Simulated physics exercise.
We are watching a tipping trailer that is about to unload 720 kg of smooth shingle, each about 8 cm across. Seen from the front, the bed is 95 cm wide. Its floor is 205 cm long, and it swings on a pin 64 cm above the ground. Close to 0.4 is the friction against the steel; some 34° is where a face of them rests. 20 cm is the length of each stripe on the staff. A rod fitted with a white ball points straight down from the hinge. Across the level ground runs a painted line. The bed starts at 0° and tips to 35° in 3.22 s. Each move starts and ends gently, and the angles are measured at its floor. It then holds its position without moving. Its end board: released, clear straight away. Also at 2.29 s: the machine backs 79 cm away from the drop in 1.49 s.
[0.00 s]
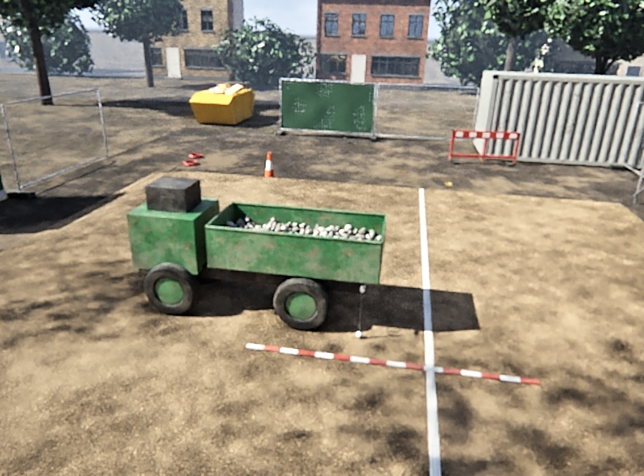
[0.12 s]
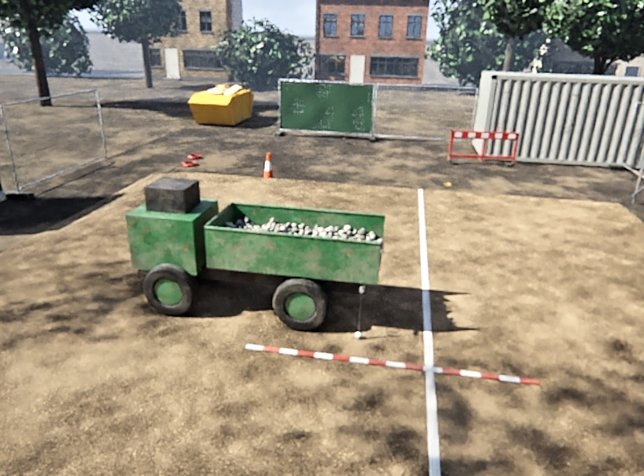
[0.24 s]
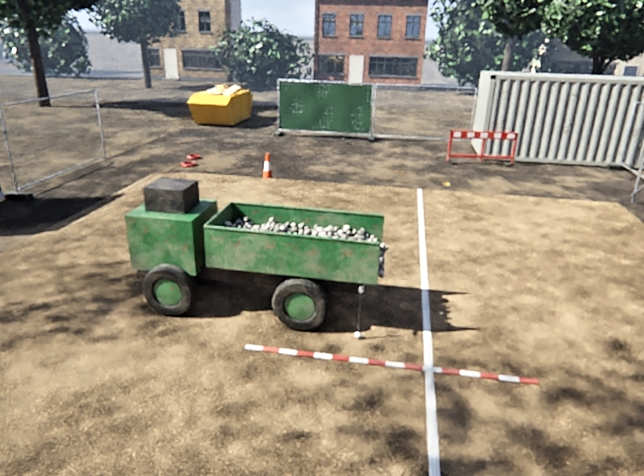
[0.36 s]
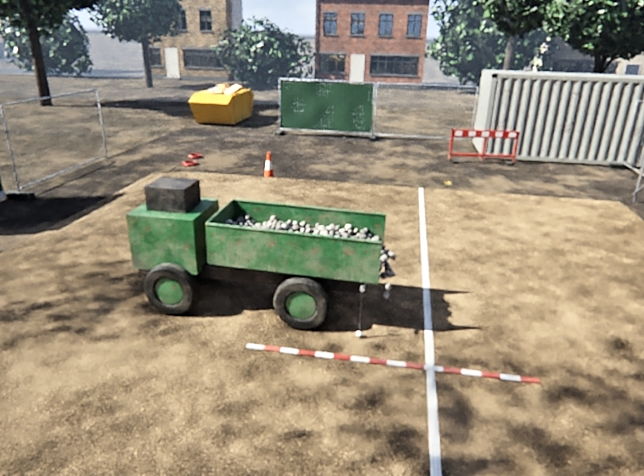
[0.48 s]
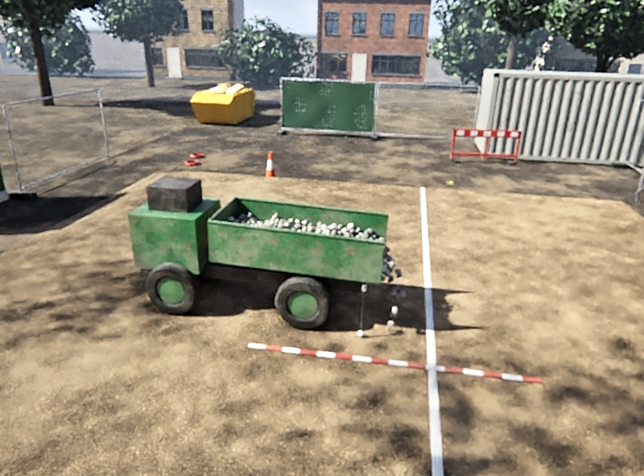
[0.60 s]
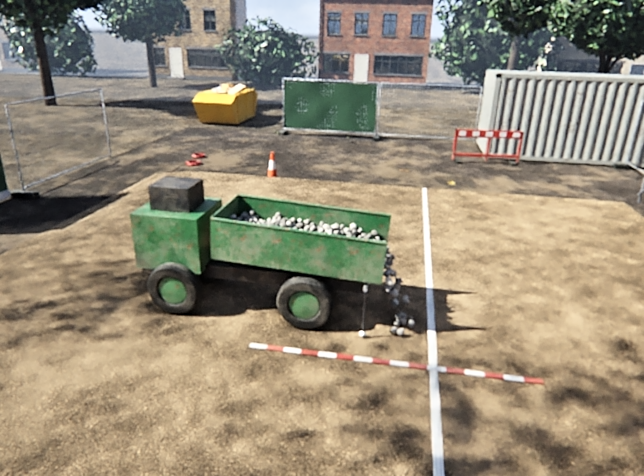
Green tipping trailer standing on bare ground, its bed tilting very slightly as pale stones trickle from the right-hand end.
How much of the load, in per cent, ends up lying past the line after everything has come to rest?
Roughly 30 per cent of it.
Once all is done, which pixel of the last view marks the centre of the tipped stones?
Somewhere around (414, 314) in the last picture.
After 2.4 s the floor is at 30°; 61 % in the bed, 34 % short of the line, 5 % past the line; the foremost stones are at (464, 318).
After 3.3 s the floor is at 35°; 1 % in the bed, 68 % short of the line, 31 % past the line; the foremost stones are at (497, 319).
After 4.2 s the floor is at 35°; 0 % in the bed, 68 % short of the line, 32 % past the line; the foremost stones are at (500, 320).
After 6.9 s the floor is at 35°; 0 % in the bed, 68 % short of the line, 32 % past the line; the foremost stones are at (500, 320).
